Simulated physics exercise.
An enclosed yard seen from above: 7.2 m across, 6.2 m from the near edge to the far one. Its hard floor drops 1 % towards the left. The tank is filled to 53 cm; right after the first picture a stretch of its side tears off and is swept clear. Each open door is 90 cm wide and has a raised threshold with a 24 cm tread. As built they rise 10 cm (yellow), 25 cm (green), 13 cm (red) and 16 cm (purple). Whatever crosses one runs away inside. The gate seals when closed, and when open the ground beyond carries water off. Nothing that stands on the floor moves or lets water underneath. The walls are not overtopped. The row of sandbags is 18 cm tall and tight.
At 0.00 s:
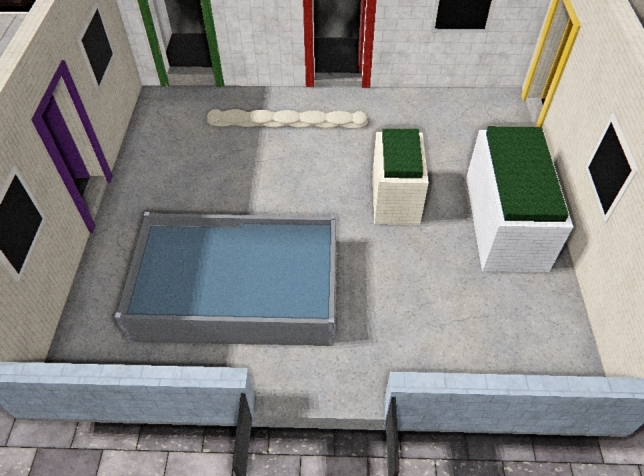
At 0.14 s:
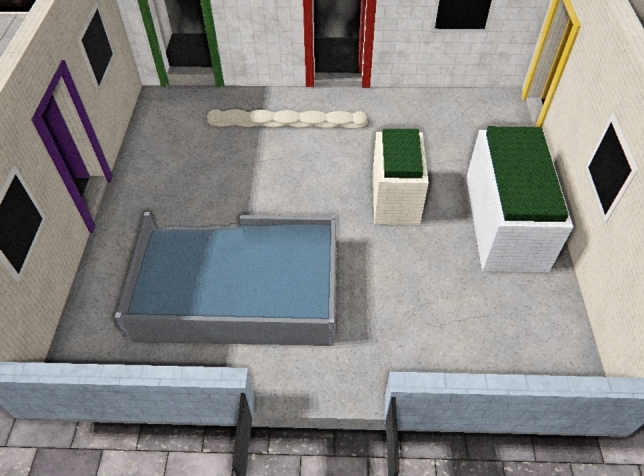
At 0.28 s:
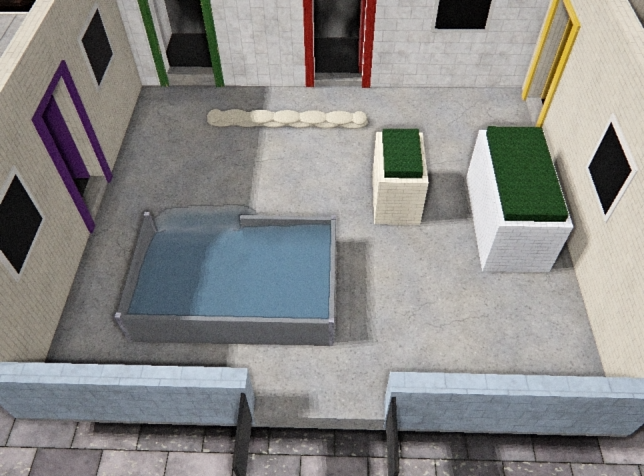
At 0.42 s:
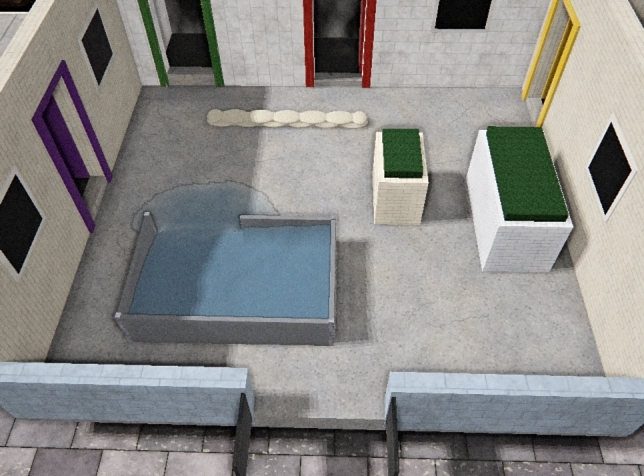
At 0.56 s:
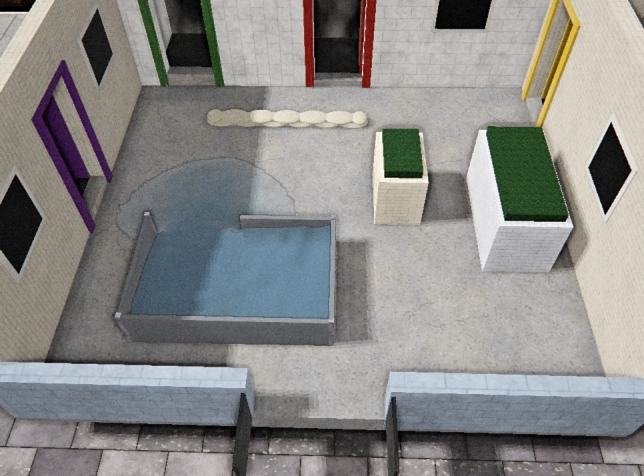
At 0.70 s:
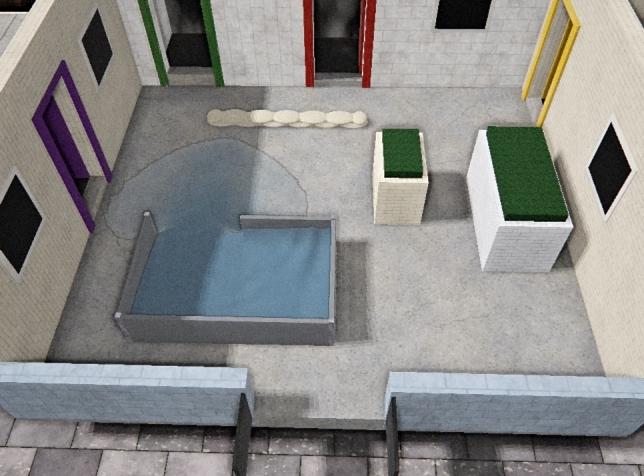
A walled yard held a grey tank full of water until part of its far side disappeared, and the water poured out through the gap, spreading in a widening rounded sheet across the floor behind.
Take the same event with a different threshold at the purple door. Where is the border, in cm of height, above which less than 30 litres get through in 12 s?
Some 8.5 cm above the ground.
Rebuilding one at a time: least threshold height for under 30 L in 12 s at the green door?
Roughly 20 cm at green.
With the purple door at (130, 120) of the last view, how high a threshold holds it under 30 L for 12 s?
About 17 cm.
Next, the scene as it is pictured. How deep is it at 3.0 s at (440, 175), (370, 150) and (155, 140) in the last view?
In that order: 0, 4 and 7 cm.
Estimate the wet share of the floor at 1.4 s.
Near 25 per cent is wet.
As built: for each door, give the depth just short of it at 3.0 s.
In cm: Yellow 0, green 25, red 0, purple 9.
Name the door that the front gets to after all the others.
It is the yellow one.
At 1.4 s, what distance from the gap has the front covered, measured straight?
About 3.8 m.
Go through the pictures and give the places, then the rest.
The tank at (234, 268) is whole and still, 53 cm deep; the purple door at (79, 158) is dry, in the first frame.
Water pours out on the far side and has run 0.3 m, to a hidden place; about 6 cm deep outside, 53 cm at the back, in the second frame.
The front is at (216, 210), 0.7 m from the gap on the far side; 0.8 m2 of floor is wet, 53 cm left at the back, in the third frame.
The gap is on the far side, the front 1.2 m out at (199, 187); the back of the tank holds 53 cm, in the fourth frame.
The front is at (218, 161), 1.8 m from the gap on the far side; 3.1 m2 of floor is wet, 48 cm left at the back, in the fifth frame.
Water pours out on the far side and has run 2.2 m, to (219, 142); about 4 cm deep outside, 44 cm at the back; the purple door at (79, 158), 1.9 m from the gap, is still 0.5 m from the nearest water, in the sixth frame.
After 1.4 s water covers 25 % of the floor, deepest (30 cm) near (184, 236); 7 cm at the purple door, 0 litres in over its 16 cm threshold.
After 3.0 s water covers 35 % of the floor, deepest (32 cm) near (153, 112); 9 cm at the purple door, 1 litre in over its 16 cm threshold.
After 12.0 s water covers 95 % of the floor, deepest (10 cm) near (311, 100); 8 cm at the purple door, 1 litre in over its 16 cm threshold.
At the purple door as built, the water arrived by 0.9 s and peaked near 13 cm at 1.8 s.
With a threshold of 7.5 cm, 41 litres would have come in within the 12 s; with 10 cm, 14 litres. So under 30 litres takes about 8.5 cm.
